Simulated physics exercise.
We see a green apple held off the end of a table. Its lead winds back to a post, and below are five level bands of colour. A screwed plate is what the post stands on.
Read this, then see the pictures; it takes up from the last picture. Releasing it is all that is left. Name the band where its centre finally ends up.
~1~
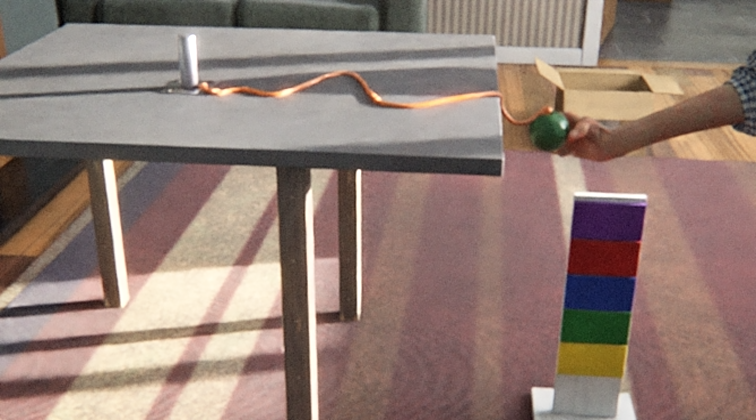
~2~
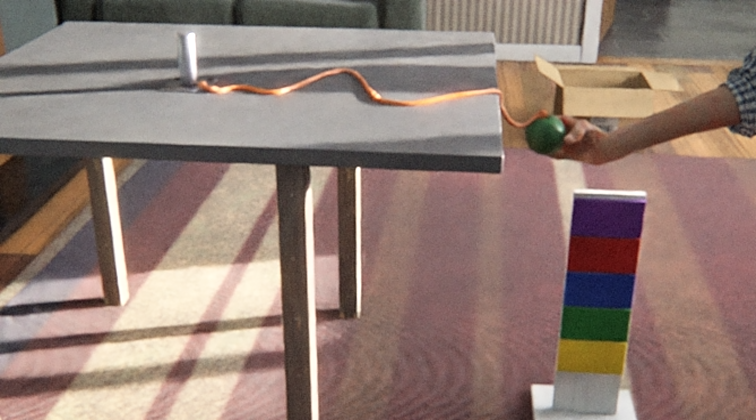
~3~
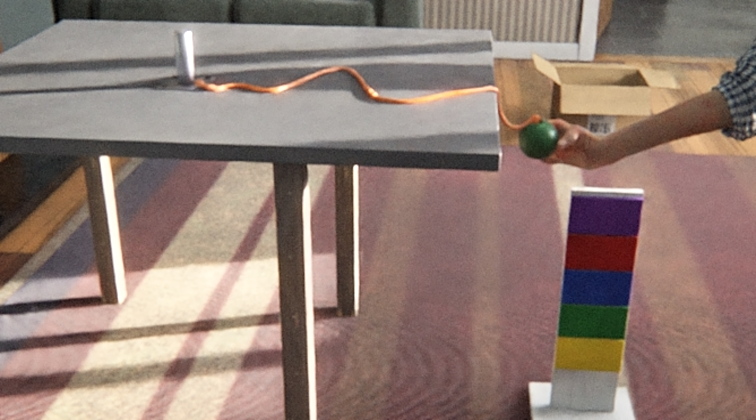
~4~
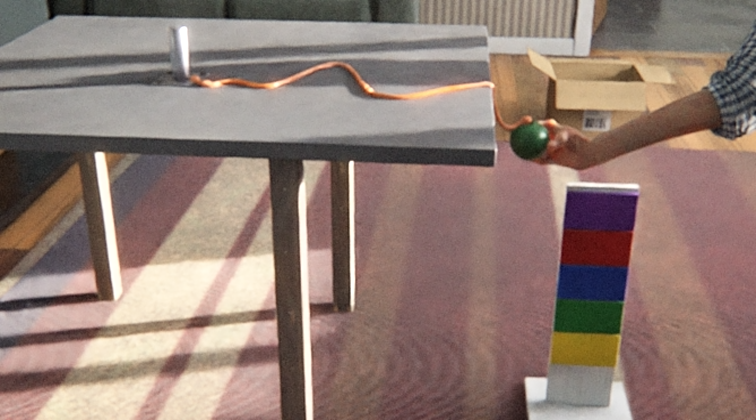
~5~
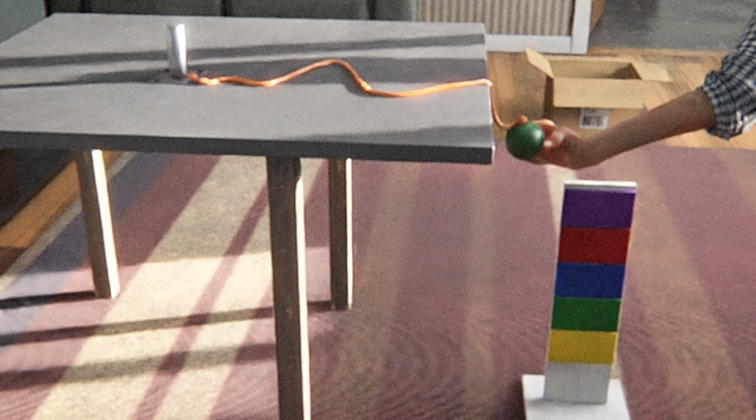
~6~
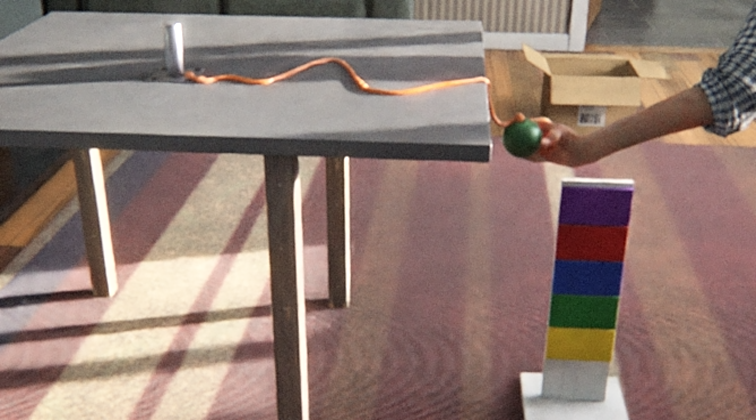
Its centre finishes at the green band.
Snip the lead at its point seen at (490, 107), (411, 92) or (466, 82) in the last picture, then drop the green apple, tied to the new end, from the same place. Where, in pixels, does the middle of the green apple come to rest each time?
In order, roughly (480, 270), (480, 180) and (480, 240).
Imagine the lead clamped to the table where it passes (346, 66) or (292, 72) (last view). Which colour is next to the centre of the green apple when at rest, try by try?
Results, in sequence: Red / blue.
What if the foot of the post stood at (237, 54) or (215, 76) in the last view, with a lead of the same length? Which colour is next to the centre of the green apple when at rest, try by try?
Taking them in turn: Yellow; yellow.
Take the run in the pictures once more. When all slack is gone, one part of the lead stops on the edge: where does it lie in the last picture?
(358, 81), approximately.
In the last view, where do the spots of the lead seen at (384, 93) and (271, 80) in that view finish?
They finish at (484, 131) and (307, 75) respectively.
Soon after, apple near (489, 298); level with green.
After that, apple near (470, 307); level with green.
In the end, apple near (473, 307); level with green. The lead holds its middle at green.
